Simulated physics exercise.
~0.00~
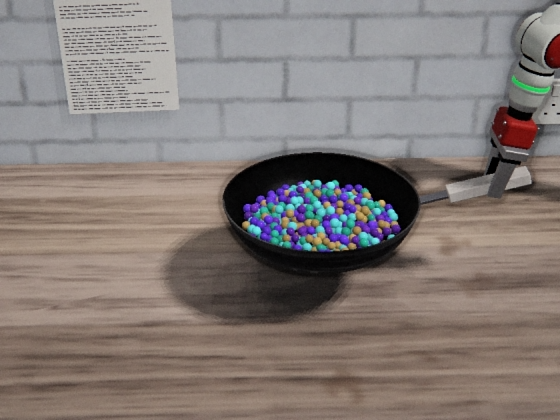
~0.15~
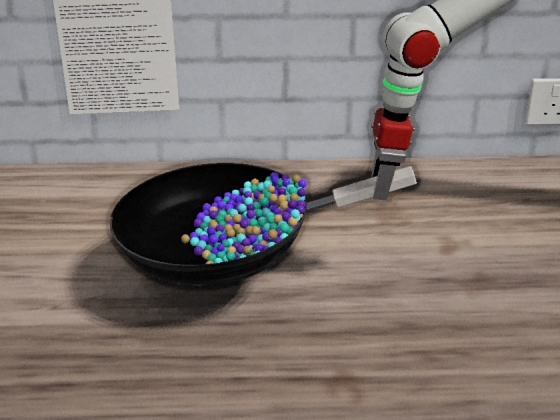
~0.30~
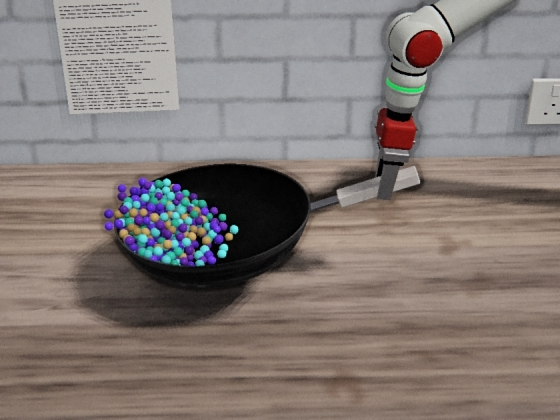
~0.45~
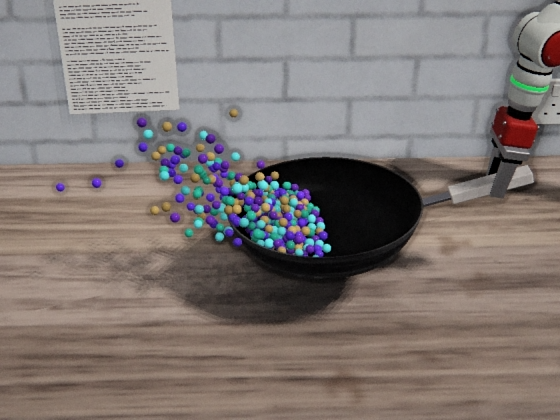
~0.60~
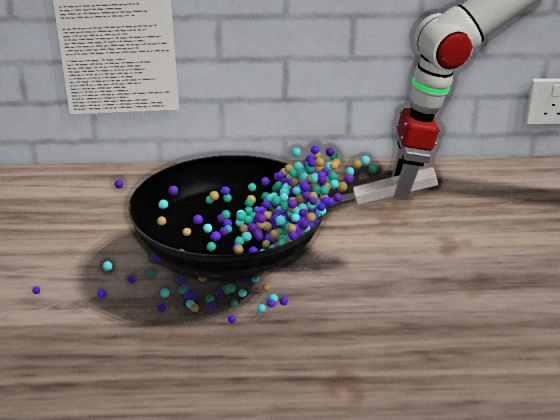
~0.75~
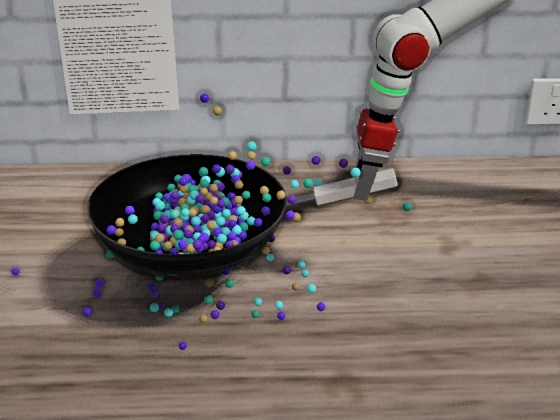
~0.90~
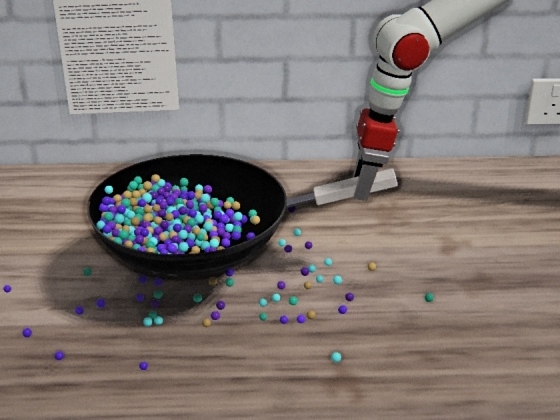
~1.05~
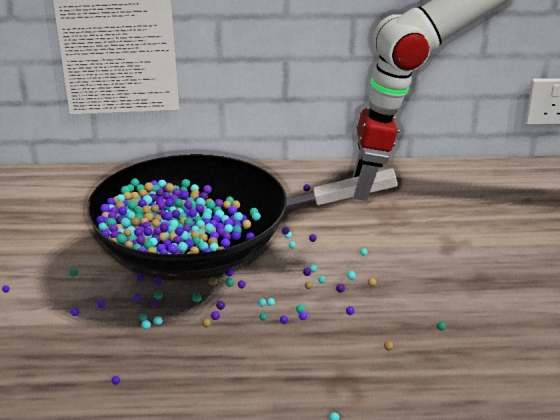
A robot arm jerked a black frying pan full of small colourful balls left, right and left again, sending some flying over the rim, and it ended with the pan still and mostly full while stray balls lay scattered across the wooden table.
